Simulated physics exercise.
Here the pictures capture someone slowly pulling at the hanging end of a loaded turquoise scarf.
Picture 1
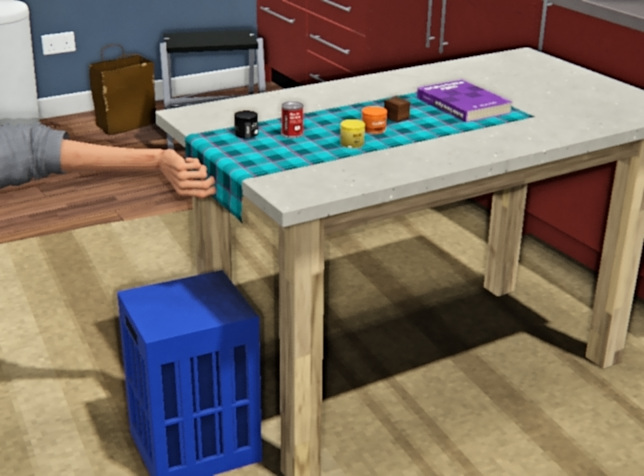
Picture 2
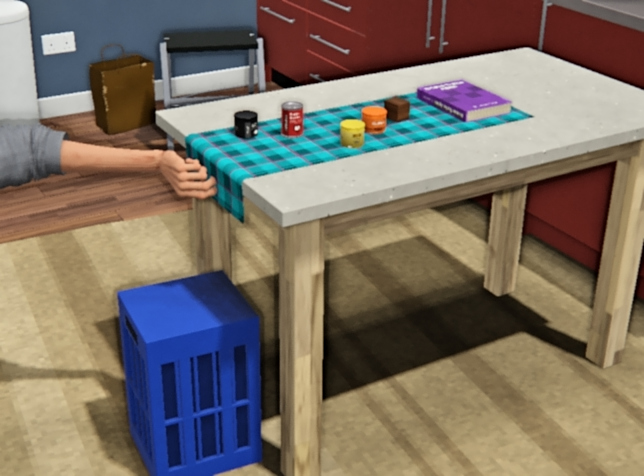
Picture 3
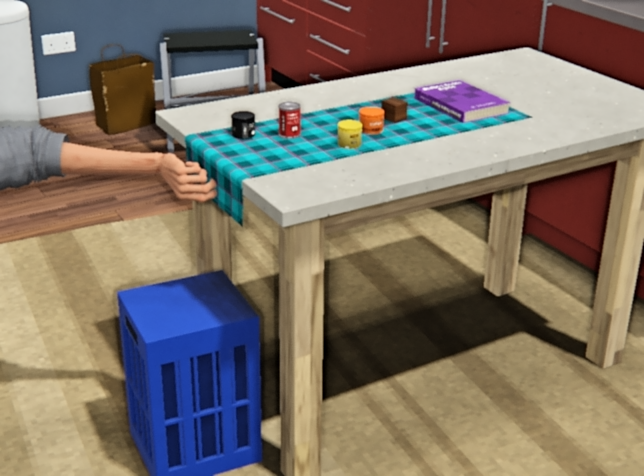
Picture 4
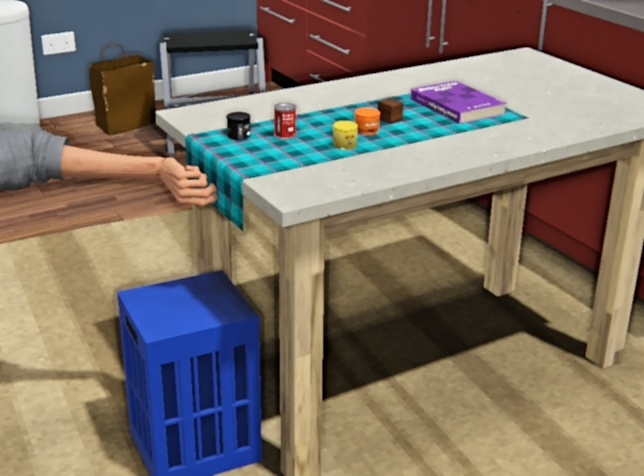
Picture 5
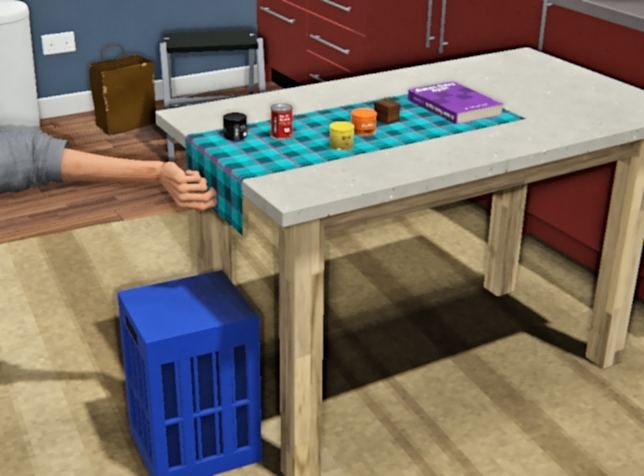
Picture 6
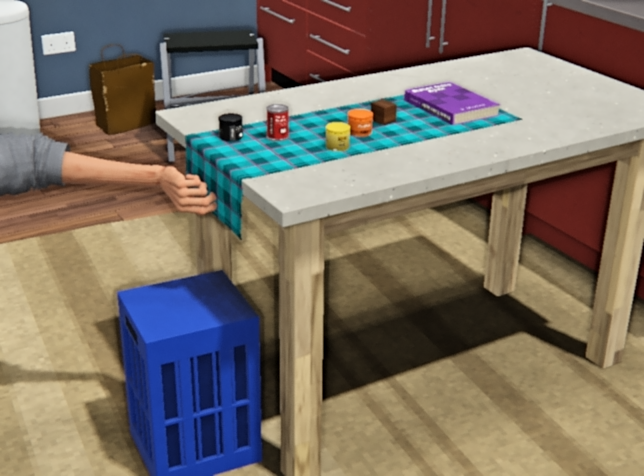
In a kitchen, a hand slowly pulls a turquoise checked cloth, shifting the items slightly left.
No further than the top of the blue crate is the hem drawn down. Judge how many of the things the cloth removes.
The total lost is two.
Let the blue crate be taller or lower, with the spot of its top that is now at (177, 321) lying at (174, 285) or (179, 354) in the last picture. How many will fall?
Going over the edge would be 1 and 3.
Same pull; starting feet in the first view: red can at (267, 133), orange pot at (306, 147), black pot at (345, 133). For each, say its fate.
Outcome: Red can falls away, orange pot falls away, black pot stays.
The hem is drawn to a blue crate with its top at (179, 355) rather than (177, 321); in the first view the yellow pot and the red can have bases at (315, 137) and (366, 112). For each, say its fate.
The yellow pot ends up off the top and the red can ends up still on top.
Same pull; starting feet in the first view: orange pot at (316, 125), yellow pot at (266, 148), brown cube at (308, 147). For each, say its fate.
The orange pot stays put; the yellow pot ends up off; the brown cube ends up off.
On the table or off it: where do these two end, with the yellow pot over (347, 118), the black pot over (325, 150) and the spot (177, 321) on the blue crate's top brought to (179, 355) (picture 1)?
Yellow pot: Safe; black pot: Lost.
A little later, hem near (214, 254); black pot gone.
Next, hem on the crate; black pot and red can gone.
When it is over, hem on the crate; black pot and red can gone. Over the edge go two.
